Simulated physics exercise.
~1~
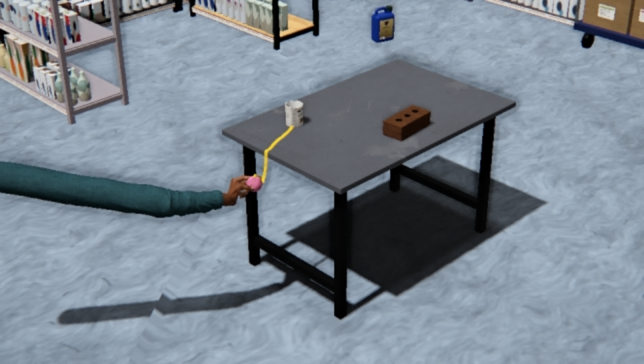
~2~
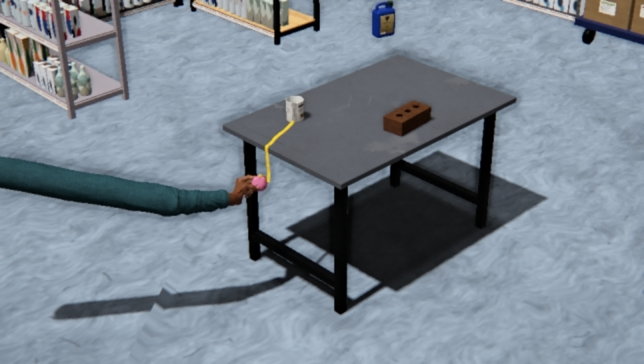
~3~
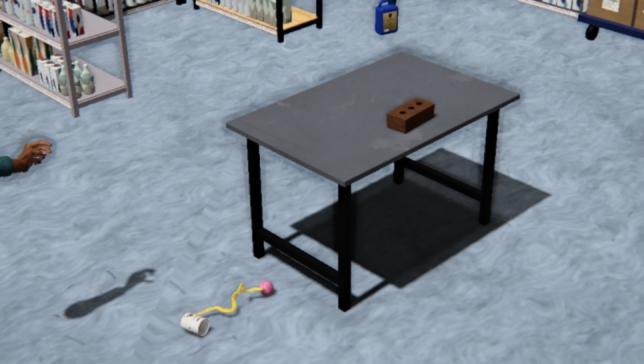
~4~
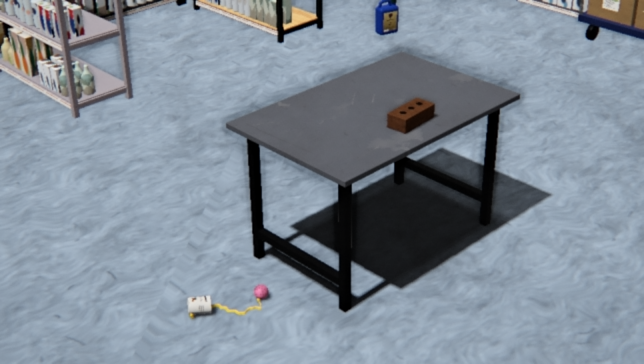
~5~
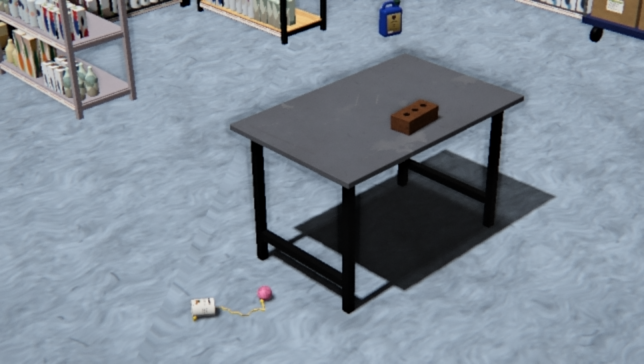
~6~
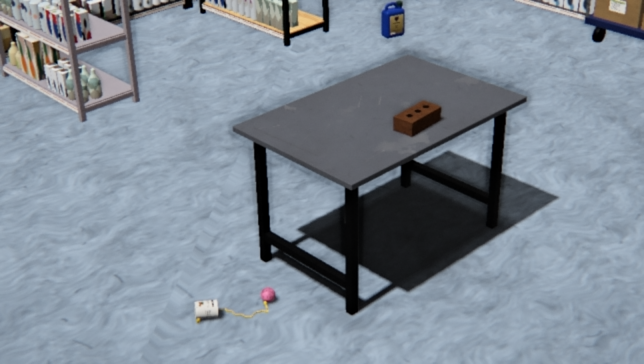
In a room with shelves of bottles and a pale blue floor, a dark table holds a brown brick and a white cup. An arm in a green sleeve reaches in from the left, holding a pink ball beside the table's edge, with a yellow ribbon running from it up to the cup. The hand lets go and draws back, and the ball drops to the floor. The cup is dragged off the table after it and lands on its side. Cup, ribbon and ball settle close together on the floor, while the brick stays on the table.
